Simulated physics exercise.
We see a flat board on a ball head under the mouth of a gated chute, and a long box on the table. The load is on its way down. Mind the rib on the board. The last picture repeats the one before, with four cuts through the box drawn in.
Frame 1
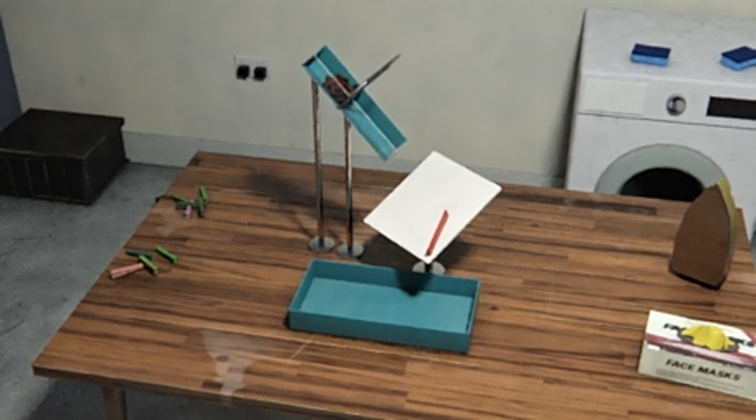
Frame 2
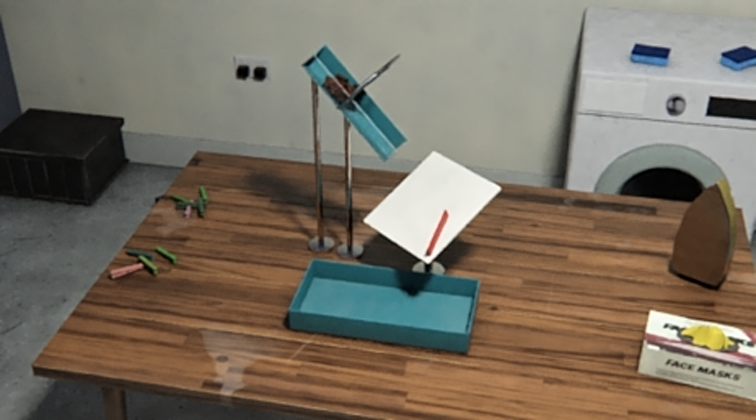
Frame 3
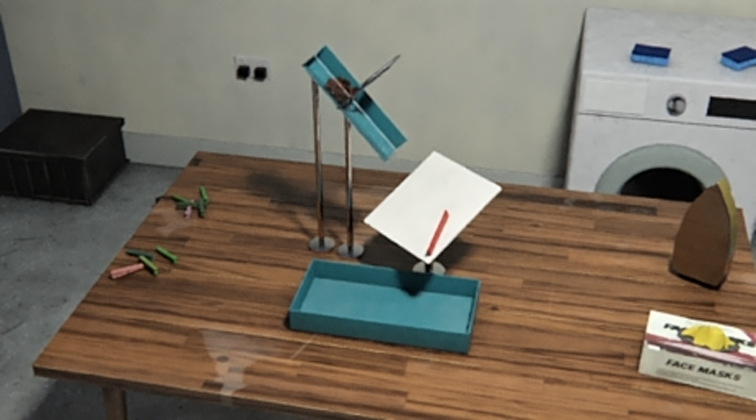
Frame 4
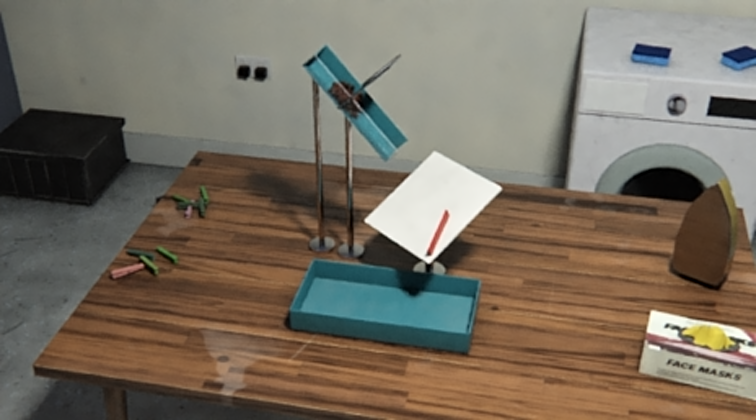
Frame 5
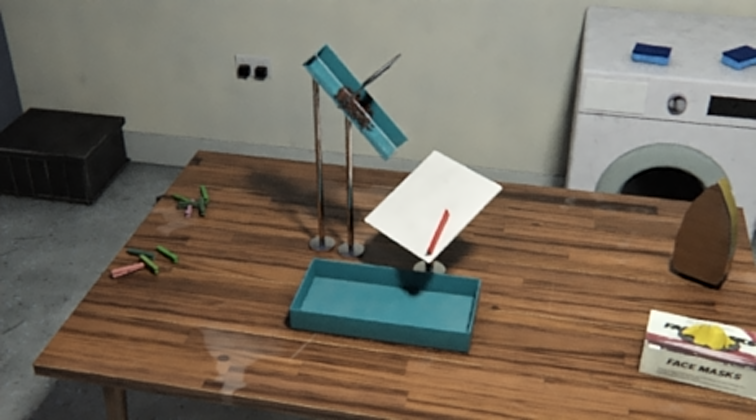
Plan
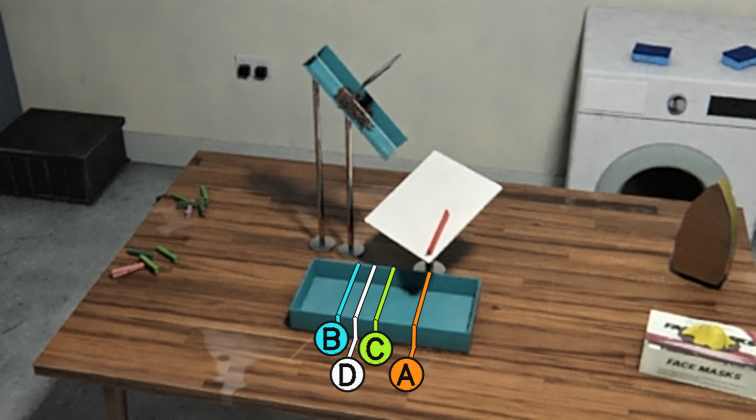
A teal chute stands above a tilted white board as small dark balls slide down inside it.
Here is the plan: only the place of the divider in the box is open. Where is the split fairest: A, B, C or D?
C beats the others.
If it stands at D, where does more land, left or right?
Right.
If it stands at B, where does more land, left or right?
More lands on the right.
On the marked copy, line A crosses the front rim at (414, 326); line B crosses the front rim at (338, 315); line C crosses the front rim at (375, 320); line D crosses the front rim at (355, 318).
Choosing A, of what is caught, nearly all on the left of the divider, a small part on the right.
Choosing B, of what is caught, a small part on the left of the divider, nearly all on the right.
Choosing C, of what is caught, about a third on the left of the divider, about two thirds on the right.
Choosing D, of what is caught, about a quarter on the left of the divider, most on the right.
